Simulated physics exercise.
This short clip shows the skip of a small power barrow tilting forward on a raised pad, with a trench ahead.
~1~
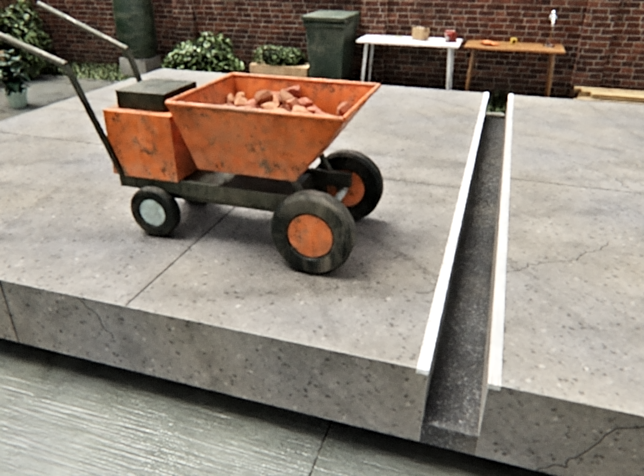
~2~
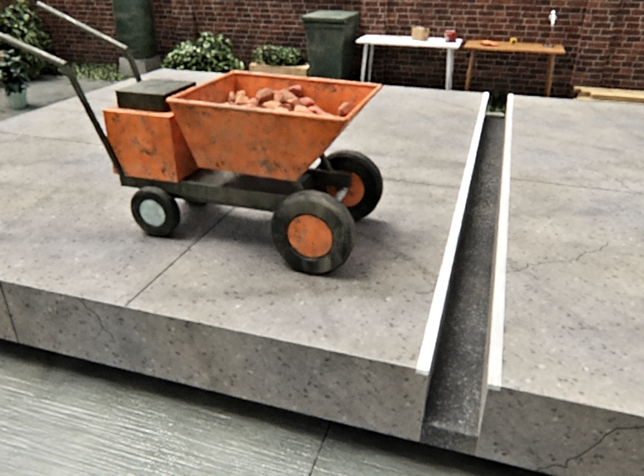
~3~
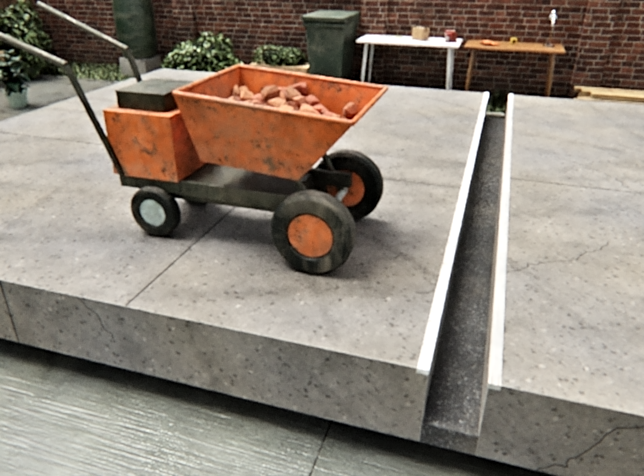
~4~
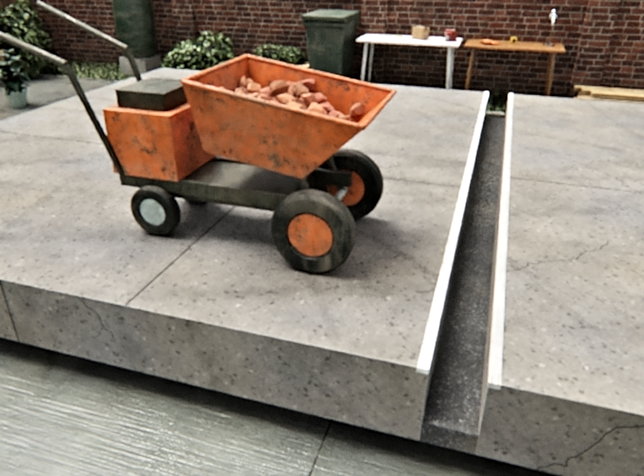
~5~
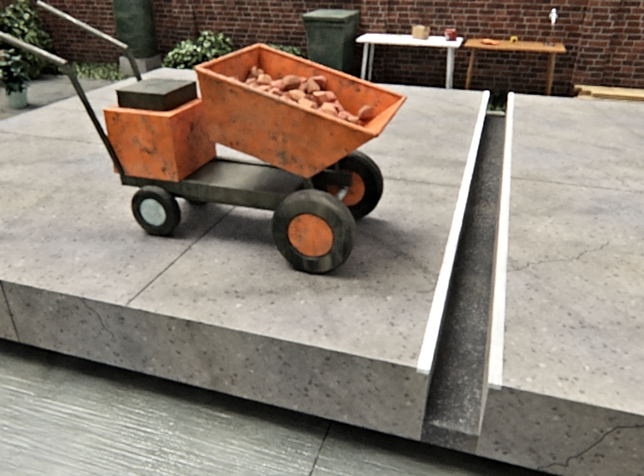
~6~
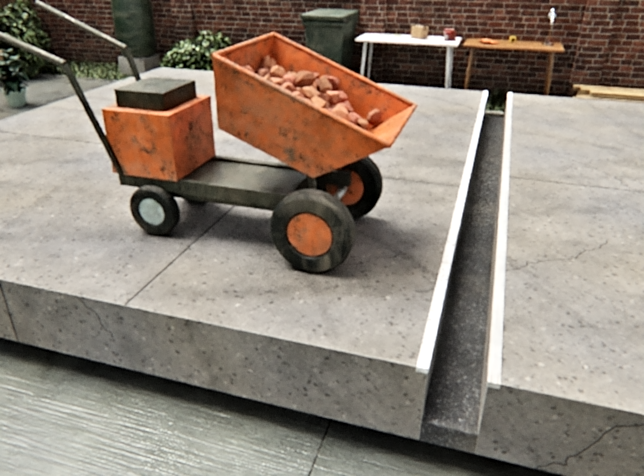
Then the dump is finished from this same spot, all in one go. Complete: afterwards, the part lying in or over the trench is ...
... the majority.
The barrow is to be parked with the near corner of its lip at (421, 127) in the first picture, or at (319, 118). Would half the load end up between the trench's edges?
Initially shy of half, next past the halfway mark.
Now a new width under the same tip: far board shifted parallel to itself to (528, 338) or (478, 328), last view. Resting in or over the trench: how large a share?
The share would be 100 % first and 60 % second.
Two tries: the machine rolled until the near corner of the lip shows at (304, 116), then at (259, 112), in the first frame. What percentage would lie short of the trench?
Roughly 30 per cent, then roughly 60 per cent.
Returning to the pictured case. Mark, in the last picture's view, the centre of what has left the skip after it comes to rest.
Roughly at (474, 282), give or take.
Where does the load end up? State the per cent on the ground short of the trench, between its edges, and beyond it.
Short 5, between 80, beyond 20 per cent.
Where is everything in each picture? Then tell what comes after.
The first picture shows lip of the skip at (343, 120), level; top of the load at (261, 115), lumps of rubble; first edge of the trench at (434, 321); far edge at (498, 333), the trench under half as wide as the skip, and about as deep as wide.
The second picture shows lip of the skip at (346, 121), tipped barely; top of the load at (262, 114).
The third picture shows lip of the skip at (353, 123), tipped barely; top of the load at (267, 111).
The fourth picture shows lip of the skip at (363, 128), tipped a little; top of the load at (274, 105).
The fifth picture shows lip of the skip at (376, 136), tipped clearly; top of the load at (278, 89).
The sixth picture shows lip of the skip at (389, 146), tipped clearly; top of the load at (276, 84); first edge of the trench at (433, 320); far edge at (497, 332).
Soon, skip tipped steeply; all in the skip.
A while on, skip tipped right over; most in the skip; a stray few short of the trench; about a quarter in or heaped over the trench; a stray few beyond it; a stray few falling.
Towards the end, skip tipped right over; a small part in the skip; a stray few short of the trench; about two thirds in or heaped over the trench; a small part beyond it.
Finally, skip tipped right over; a stray few short of the trench; most in or heaped over the trench; about a quarter beyond it.
